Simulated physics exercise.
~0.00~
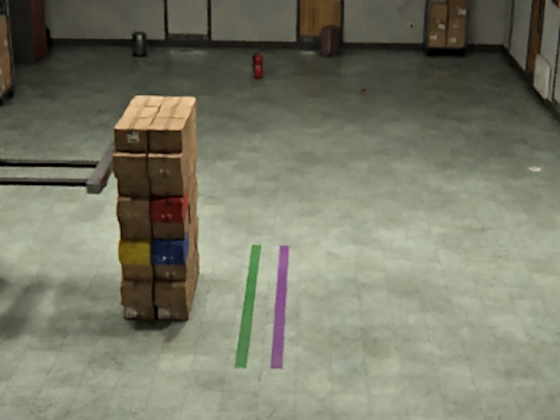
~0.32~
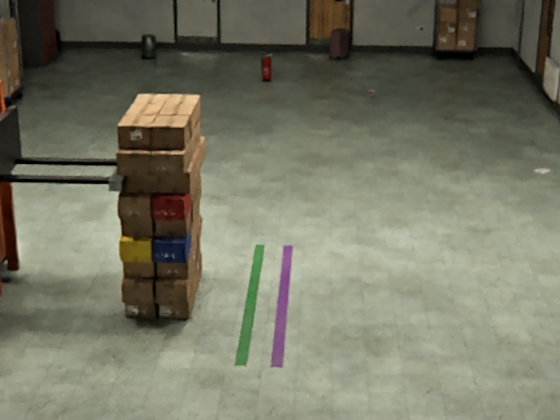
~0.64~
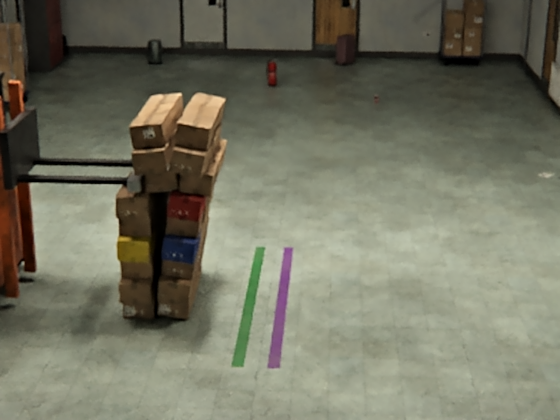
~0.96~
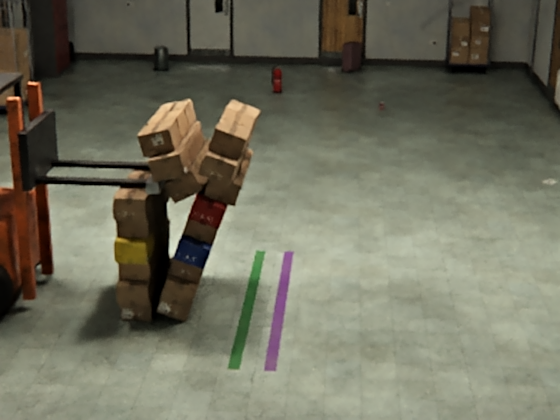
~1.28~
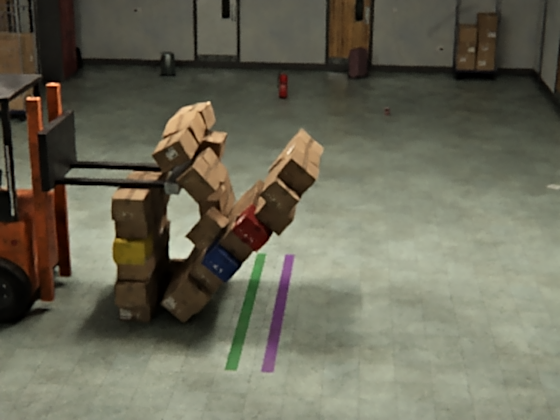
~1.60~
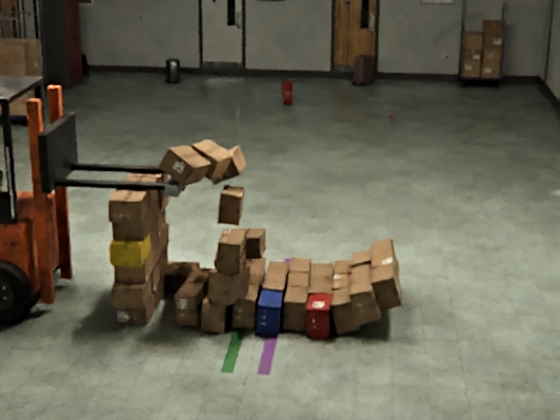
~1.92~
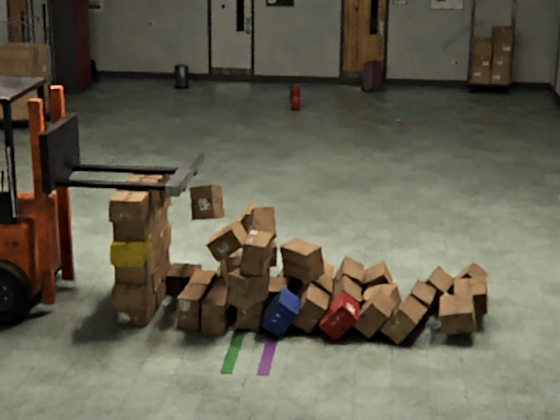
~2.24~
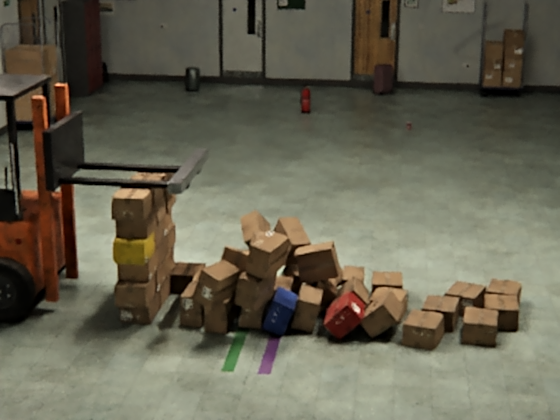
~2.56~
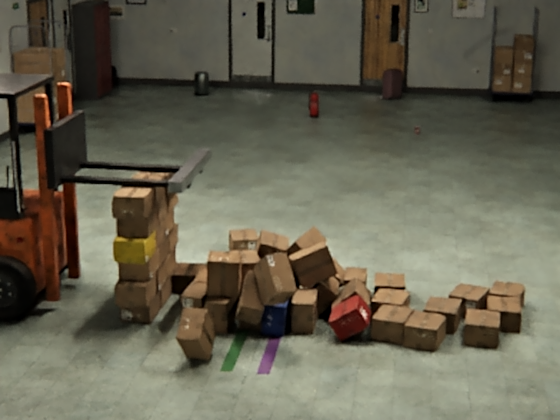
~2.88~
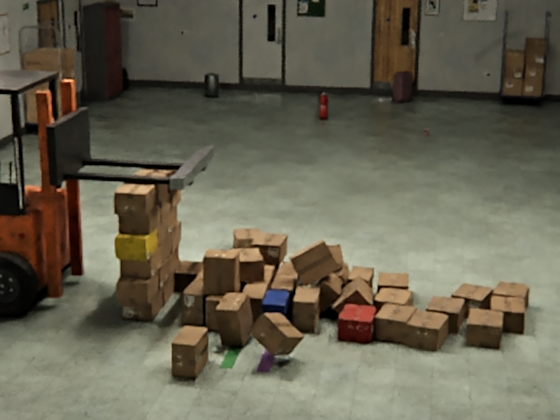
The clip shows a forklift's beam pushing rightward into the upper part of a carton stack, whose right side leans and topples across green and purple floor lines; cartons tumble into a heap, the red one beyond the purple line, while the yellow one stays in the standing left column.
